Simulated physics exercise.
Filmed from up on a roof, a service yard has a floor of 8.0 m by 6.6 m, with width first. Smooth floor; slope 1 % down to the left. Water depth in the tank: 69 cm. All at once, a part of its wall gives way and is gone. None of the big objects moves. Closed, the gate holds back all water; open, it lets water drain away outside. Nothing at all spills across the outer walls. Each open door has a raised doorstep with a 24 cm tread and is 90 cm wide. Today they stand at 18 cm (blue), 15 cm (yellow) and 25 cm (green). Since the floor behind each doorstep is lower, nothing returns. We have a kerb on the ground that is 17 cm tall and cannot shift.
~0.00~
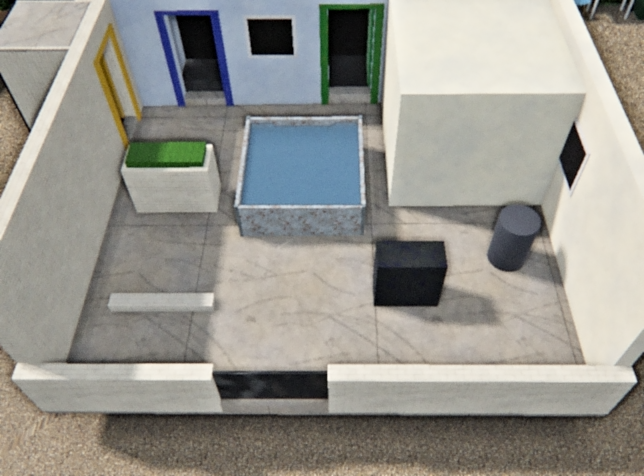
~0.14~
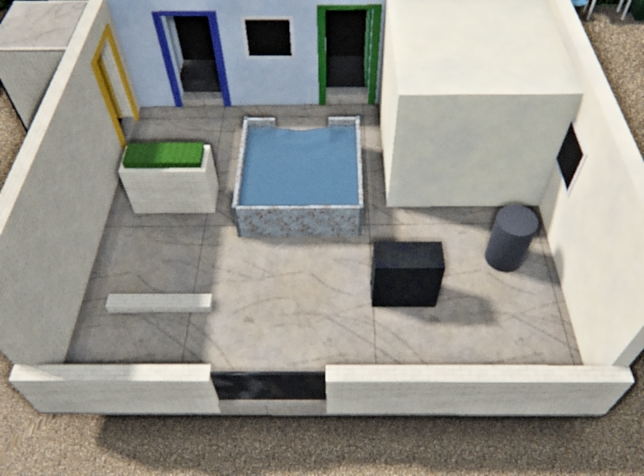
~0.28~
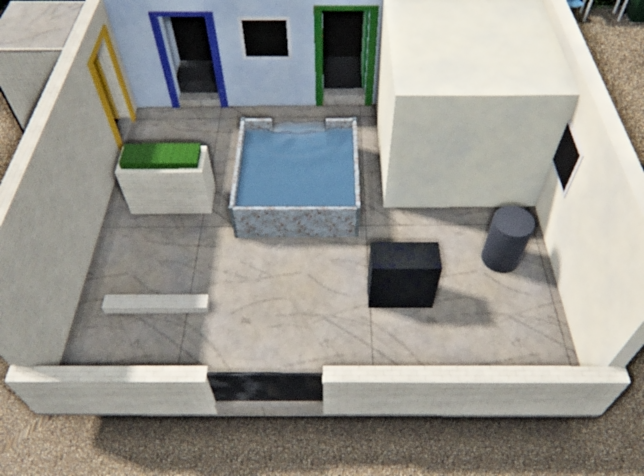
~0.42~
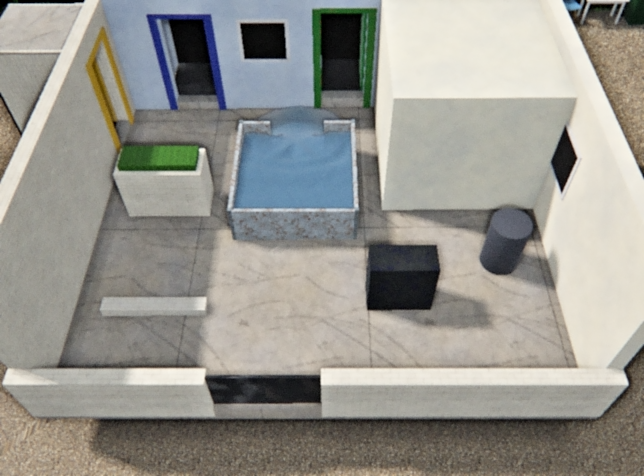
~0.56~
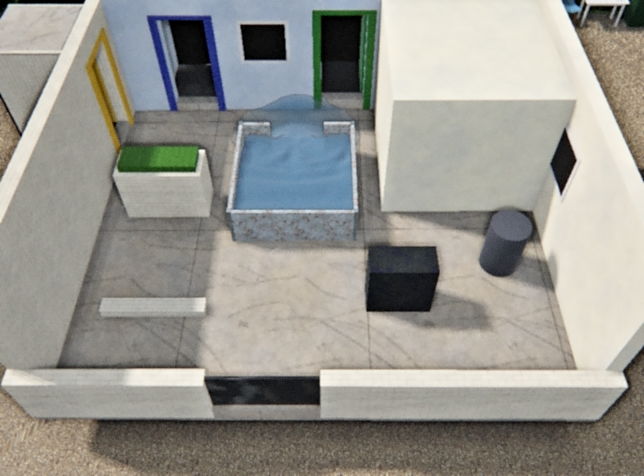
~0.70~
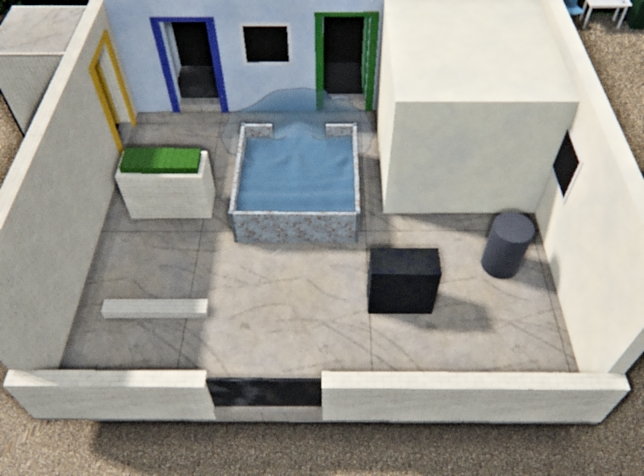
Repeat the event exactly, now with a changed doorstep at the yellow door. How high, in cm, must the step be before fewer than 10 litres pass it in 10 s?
About 25 cm.
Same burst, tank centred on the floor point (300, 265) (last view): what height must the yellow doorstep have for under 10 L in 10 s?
About 24 cm.
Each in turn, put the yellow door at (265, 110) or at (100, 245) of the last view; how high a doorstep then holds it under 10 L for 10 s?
About 38 cm, then about 8.5 cm.
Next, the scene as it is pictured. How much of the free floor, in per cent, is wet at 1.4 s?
Approximately 10 % of it.
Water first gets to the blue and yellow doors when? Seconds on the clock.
Front times: Blue = 1.0 s, yellow = 1.8 s.
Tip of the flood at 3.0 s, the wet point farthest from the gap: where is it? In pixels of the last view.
Around pixel (92, 261).
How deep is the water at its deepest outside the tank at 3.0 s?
34 cm.
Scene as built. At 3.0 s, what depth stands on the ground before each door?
Blue door 11 cm, yellow door 27 cm, green door 30 cm.
After 1.4 s water covers 10 % of the floor, deepest (52 cm) near (370, 113); it has not reached the yellow door.
After 3.0 s water covers 30 % of the floor, deepest (34 cm) near (370, 113); 27 cm at the yellow door, 47 litres in over its 15 cm doorstep.
After 10.0 s water covers 95 % of the floor, deepest (16 cm) near (136, 120); 14 cm at the yellow door, 142 litres in over its 15 cm doorstep.
At the yellow door as built, the water arrived by 1.8 s and peaked near 28 cm at 2.8 s.
Run again over the same 10 s with other heights there, 44 litres in over 20 cm, 3 litres over 27 cm. The limit of 10 litres is kept from about 25 cm up.
